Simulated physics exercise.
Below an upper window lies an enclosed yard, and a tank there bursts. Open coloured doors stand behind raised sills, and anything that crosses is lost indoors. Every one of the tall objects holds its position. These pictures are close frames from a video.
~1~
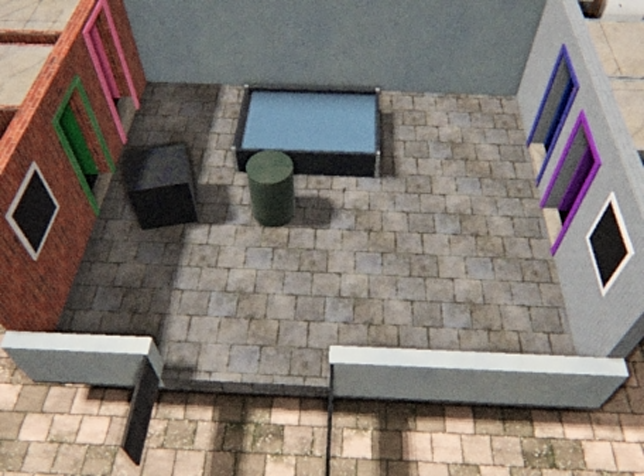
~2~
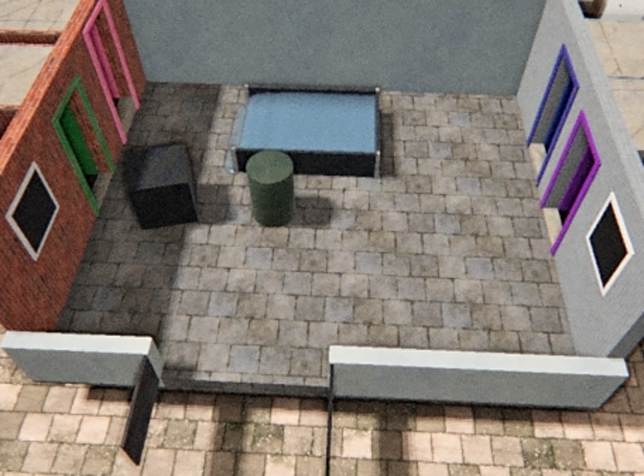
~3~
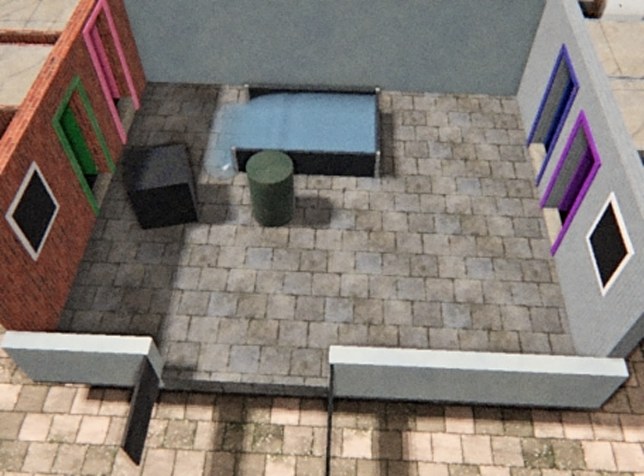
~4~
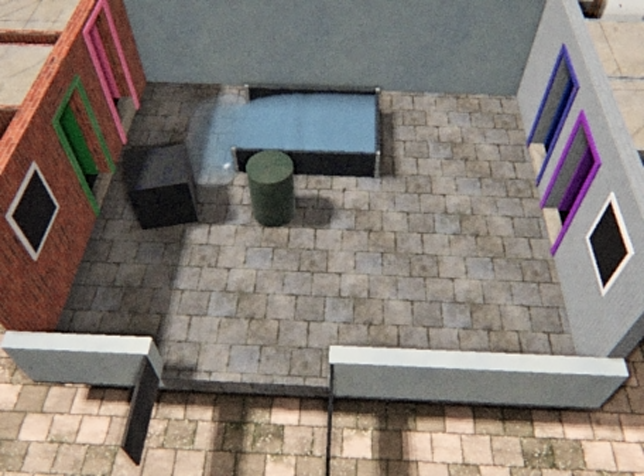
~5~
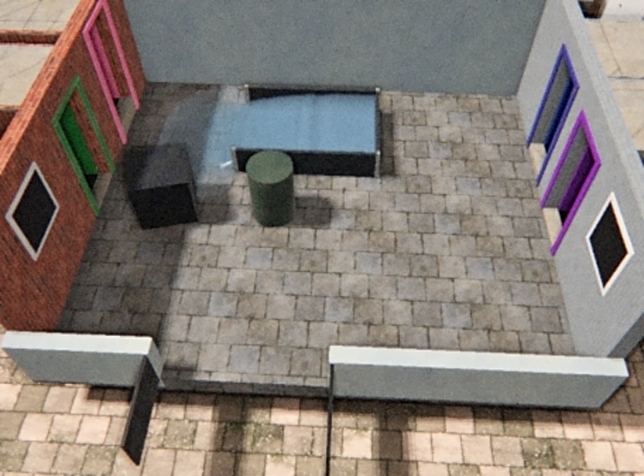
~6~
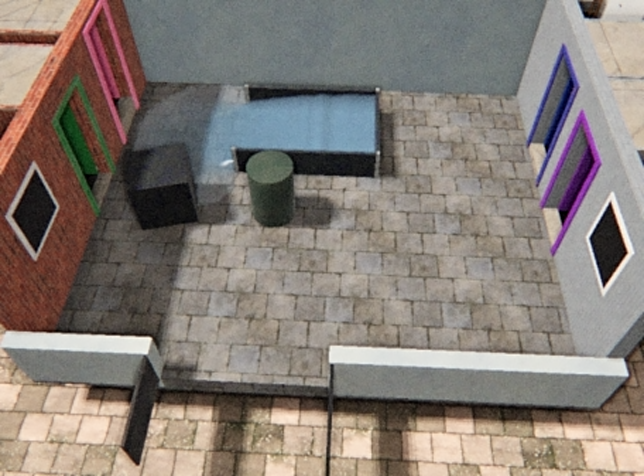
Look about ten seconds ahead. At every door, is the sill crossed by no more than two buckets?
The blue door: Yes, it stays at two or less. The green door: No, more than that crosses. The purple door: Yes, it stays at two or less. The pink door: Yes, it stays at two or less.
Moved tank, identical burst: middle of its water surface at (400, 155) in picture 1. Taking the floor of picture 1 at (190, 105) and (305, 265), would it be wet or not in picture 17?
Points in order: Inundated; inundated.
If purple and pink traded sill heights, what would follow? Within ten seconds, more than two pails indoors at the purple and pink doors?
My take is that the purple door remains within bounds and the pink door overshoots the limit.
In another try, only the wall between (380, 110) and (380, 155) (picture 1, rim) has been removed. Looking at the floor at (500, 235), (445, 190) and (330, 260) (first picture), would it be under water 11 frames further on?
So: Wetted, then wetted, then spared.
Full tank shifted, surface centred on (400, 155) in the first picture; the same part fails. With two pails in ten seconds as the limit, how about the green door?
Green goes over.
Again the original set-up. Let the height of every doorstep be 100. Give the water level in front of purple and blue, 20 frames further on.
About 0 %, then 0 %.
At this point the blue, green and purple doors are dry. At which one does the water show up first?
The one in green, before the others.
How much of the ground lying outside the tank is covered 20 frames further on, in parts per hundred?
Near 25 in a hundred.
A moment on, water covers 15 % of the floor; the blue door not reached, the green door under two buckets in, the purple door not reached, the pink door wet at the sill, nothing in.
Next, water covers 20 % of the floor; the blue door not reached, the green door over two buckets in, the purple door not reached, the pink door wet at the sill, nothing in.
Then, water covers 25 % of the floor; the blue door not reached, the green door far over two buckets in, the purple door not reached, the pink door wet at the sill, nothing in.
Later, water covers 50 % of the floor; the blue door not reached, the green door far over two buckets in, the purple door not reached, the pink door wet at the sill, nothing in.
In the end, water covers 70 % of the floor; the blue door wet at the sill, nothing in, the green door far over two buckets in, the purple door wet at the sill, nothing in, the pink door wet at the sill, nothing in.
